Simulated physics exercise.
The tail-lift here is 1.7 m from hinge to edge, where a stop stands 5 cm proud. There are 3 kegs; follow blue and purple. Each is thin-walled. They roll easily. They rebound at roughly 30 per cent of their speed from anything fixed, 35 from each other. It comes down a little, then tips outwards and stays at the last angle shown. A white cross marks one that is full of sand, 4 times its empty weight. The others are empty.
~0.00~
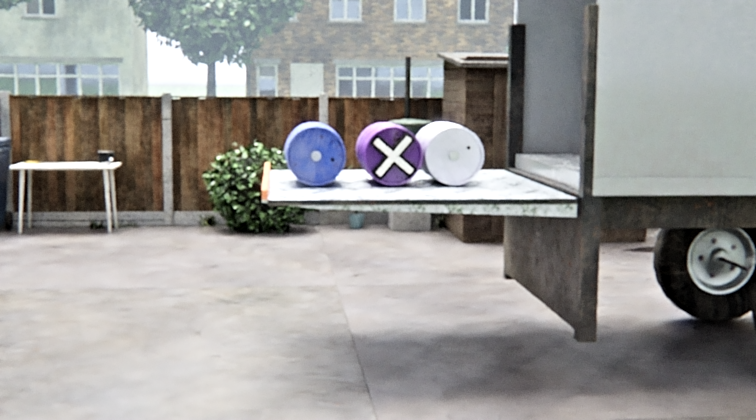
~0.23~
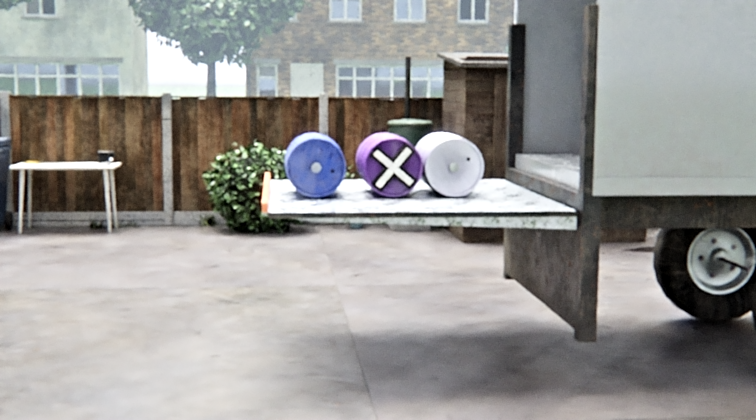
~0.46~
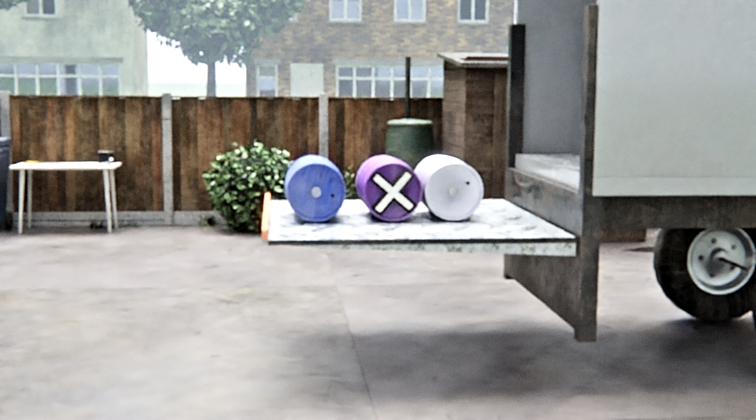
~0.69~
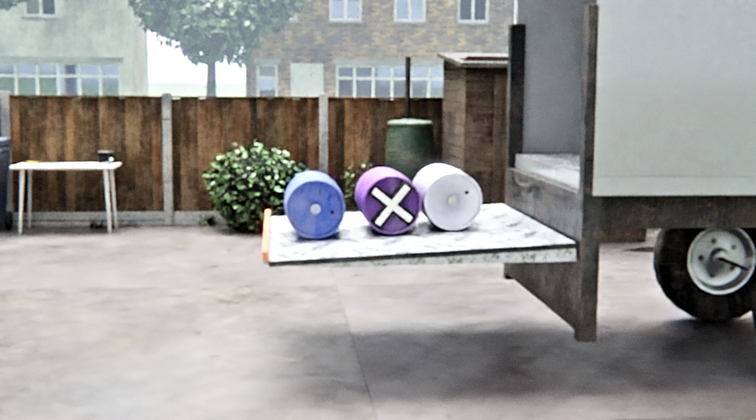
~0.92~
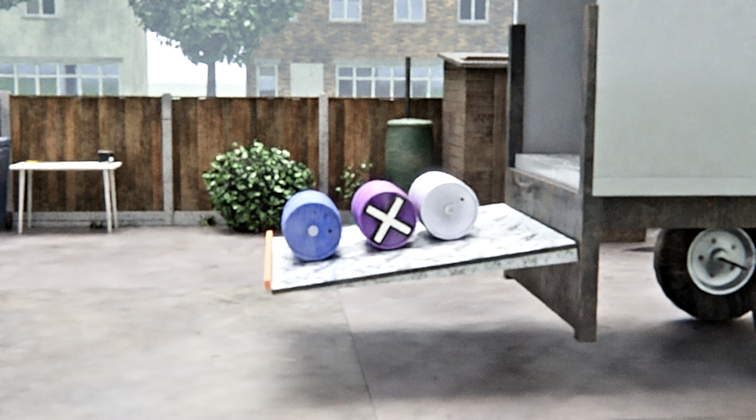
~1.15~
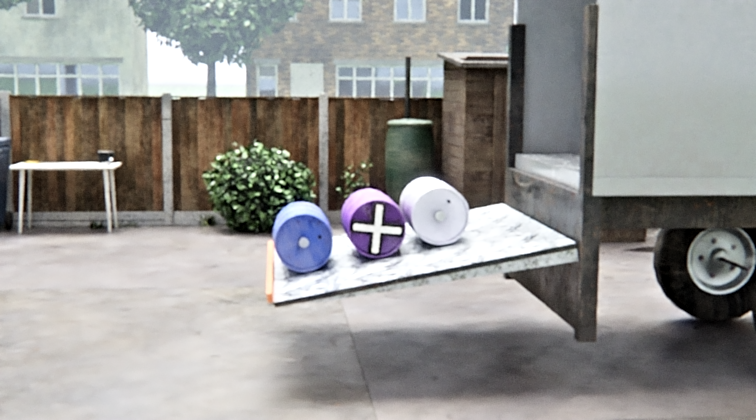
We see blue, purple and white kegs lying on a raised tail-lift at the back of a truck; the plate lowers level, then tilts down to the left, and the kegs roll slightly left, the purple one's white cross turning.
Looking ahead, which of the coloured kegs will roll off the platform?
The blue one gets over the stop; the purple one gets over the stop.
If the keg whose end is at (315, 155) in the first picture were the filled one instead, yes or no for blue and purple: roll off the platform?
In that case blue no, purple no.
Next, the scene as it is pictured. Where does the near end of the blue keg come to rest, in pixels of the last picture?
Around (54, 342).
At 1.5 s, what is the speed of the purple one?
Roughly 0.5 m/s.
Then, 1.5 s in, blue is on the plate, 10 cm from the stop, rolling left; purple is on the plate, 45 cm from the stop, rolling left; 0 gone from the plate.
Then, 1.8 s in, blue is over the stop and falling; purple is on the plate, 25 cm from the stop, rolling left; 1 gone from the plate.
Then, 2.1 s in, blue is off the lift, on the ground; purple is on the plate, 5 cm from the stop, rolling left; 1 gone from the plate.
Then, 2.5 s in, blue is off the lift, on the ground; purple is over the stop and falling; 2 gone from the plate.
In the end (4.5 s), blue is off the lift, on the ground; purple is off the lift, on the ground; 3 gone from the plate.
